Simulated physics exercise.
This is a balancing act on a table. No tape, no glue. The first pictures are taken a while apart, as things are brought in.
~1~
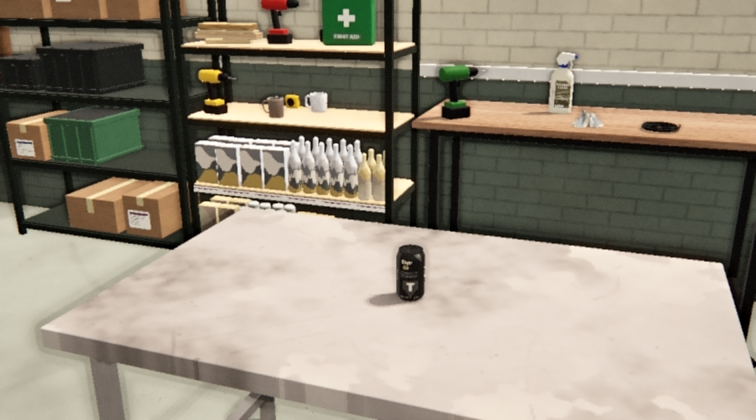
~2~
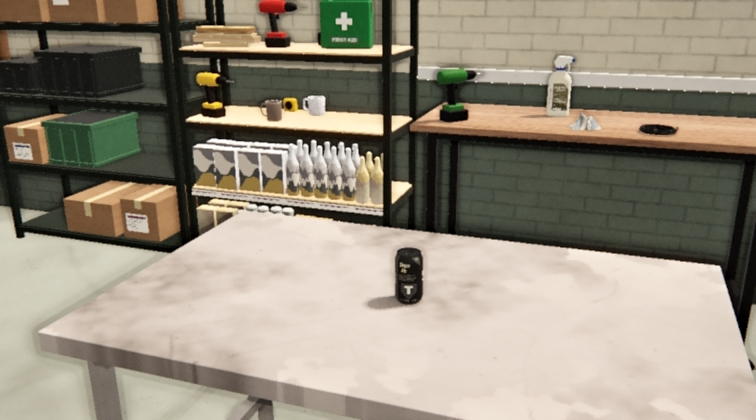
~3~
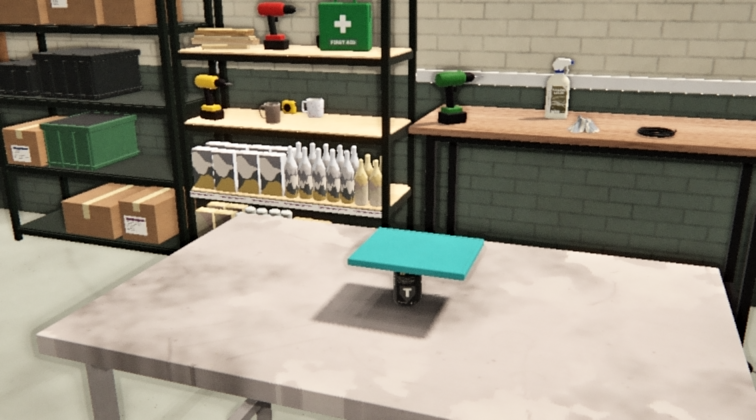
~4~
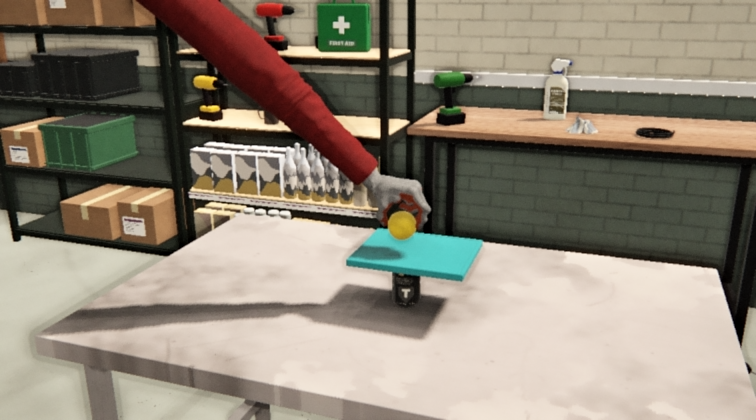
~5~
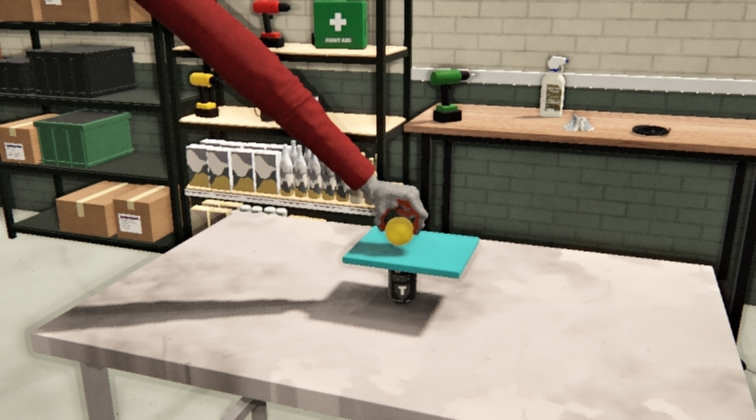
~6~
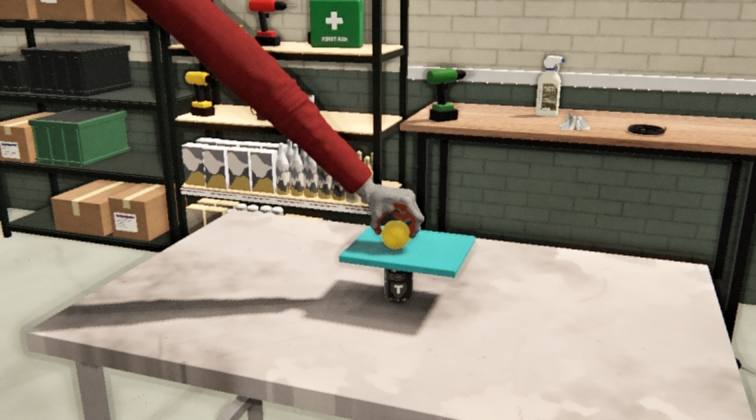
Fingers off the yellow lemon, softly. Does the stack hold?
It keeps its balance.
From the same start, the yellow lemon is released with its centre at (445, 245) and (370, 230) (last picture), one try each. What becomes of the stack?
First try: It loses its balance; second try: It keeps its balance.
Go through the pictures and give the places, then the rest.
In the first frame, the last thing is not in view yet; black can (411, 273).
In the second frame, the last thing is not in view yet; black can (409, 276).
In the third frame, the last thing is not in view yet; black can (407, 279).
The fourth frame shows coming down; yellow lemon (402, 225); black can (406, 280).
The fifth frame shows coming down; yellow lemon (399, 231); black can (403, 277).
The sixth frame shows set down, still held; yellow lemon (396, 235); black can (399, 276).
Then, 0.30 s past the last view, nothing moves.
Then, 0.70 s past the last view, yellow lemon resting near (396, 235).
Finally, all 3 still in place. Final places as the last picture's camera would see them, yellow lemon near (396, 235). The stack holds.
